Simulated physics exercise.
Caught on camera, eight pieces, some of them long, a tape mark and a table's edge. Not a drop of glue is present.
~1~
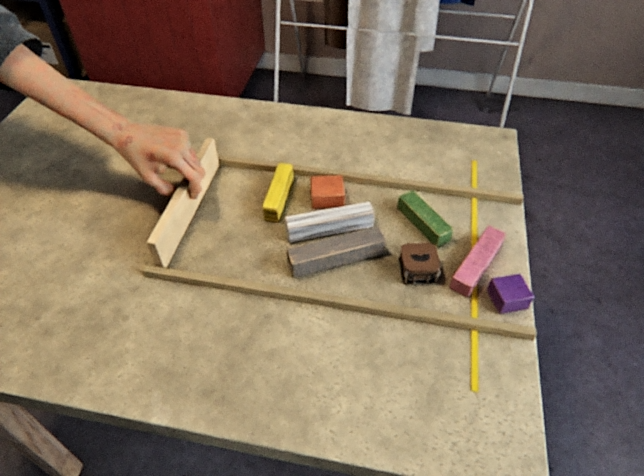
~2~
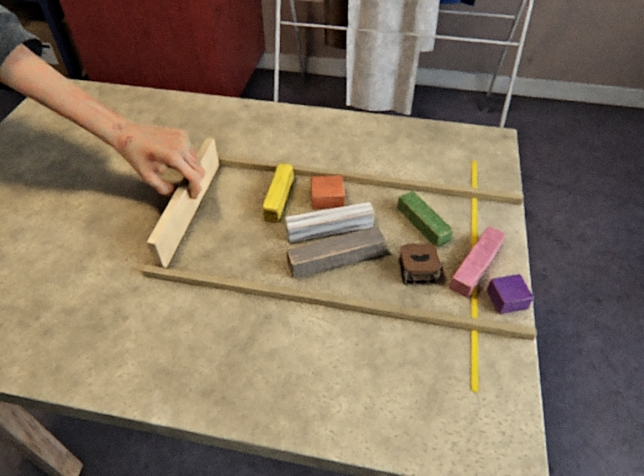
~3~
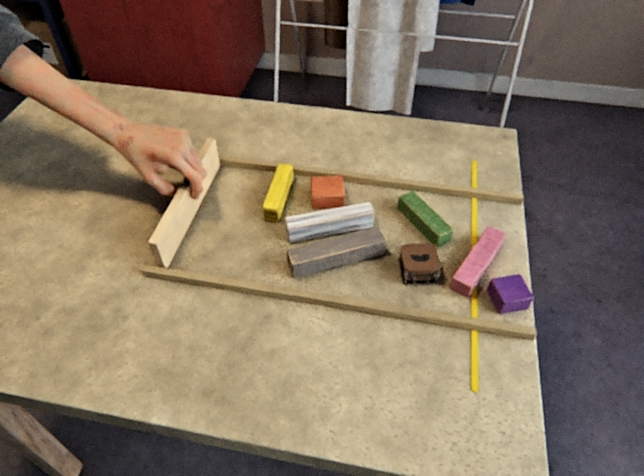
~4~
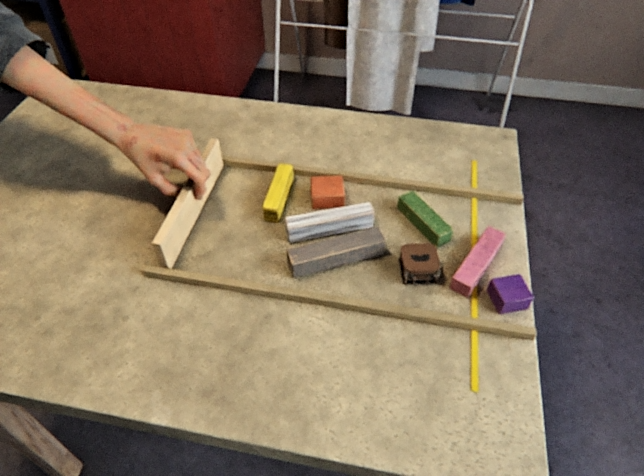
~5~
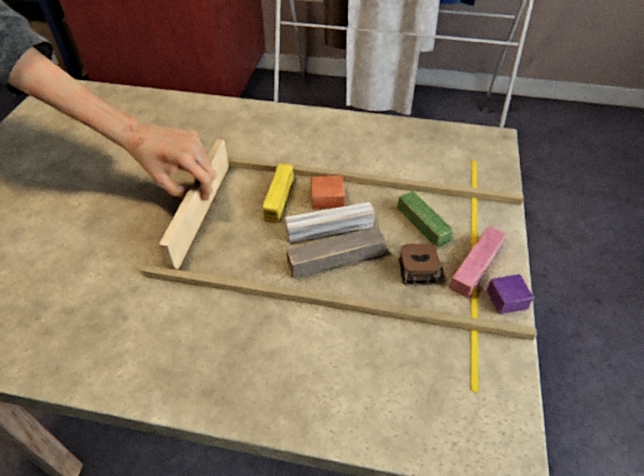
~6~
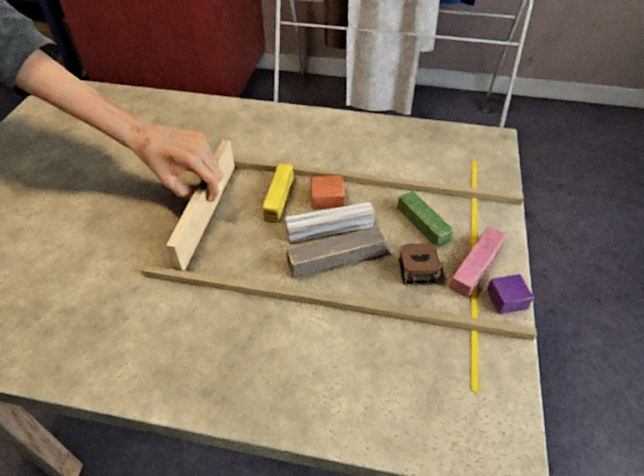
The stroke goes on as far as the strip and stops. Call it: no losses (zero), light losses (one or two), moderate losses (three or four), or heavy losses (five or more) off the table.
Moderate losses.
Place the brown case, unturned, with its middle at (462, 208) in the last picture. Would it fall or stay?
I reckon from there it drops down.
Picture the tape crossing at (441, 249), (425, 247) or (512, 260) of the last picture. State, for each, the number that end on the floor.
The counts: 1, 1 and 7.
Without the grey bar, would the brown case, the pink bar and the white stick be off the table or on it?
Brown case: Is still there; pink bar: Is gone; white stick: Is still there.
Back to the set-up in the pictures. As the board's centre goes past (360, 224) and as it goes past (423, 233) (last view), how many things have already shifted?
At the first place 6, at the second 8.
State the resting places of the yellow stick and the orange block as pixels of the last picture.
The yellow stick stops around (484, 219); the orange block around (509, 217).
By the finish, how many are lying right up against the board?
That would be 3 of them.
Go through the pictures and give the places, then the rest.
The first frame shows purple block (510, 293); pink bar (479, 260); green bar (424, 218); board (187, 199); tape (475, 254).
The second frame shows pink bar (478, 260); white stick (330, 222).
The third frame shows green bar (424, 218); yellow stick (279, 192).
The fourth frame shows purple block (510, 294); brown case (419, 264).
The fifth frame shows pink bar (478, 260); grey bar (337, 252).
The sixth frame shows purple block (510, 294); pink bar (478, 260); green bar (424, 218); board (205, 202); tape (475, 254).
A little later, none off yet; purple block at rest near (510, 294); pink bar at rest near (478, 260); green bar at rest near (424, 218).
When it is over, the number that fall off is three or four; down, green bar, pink bar and purple block.
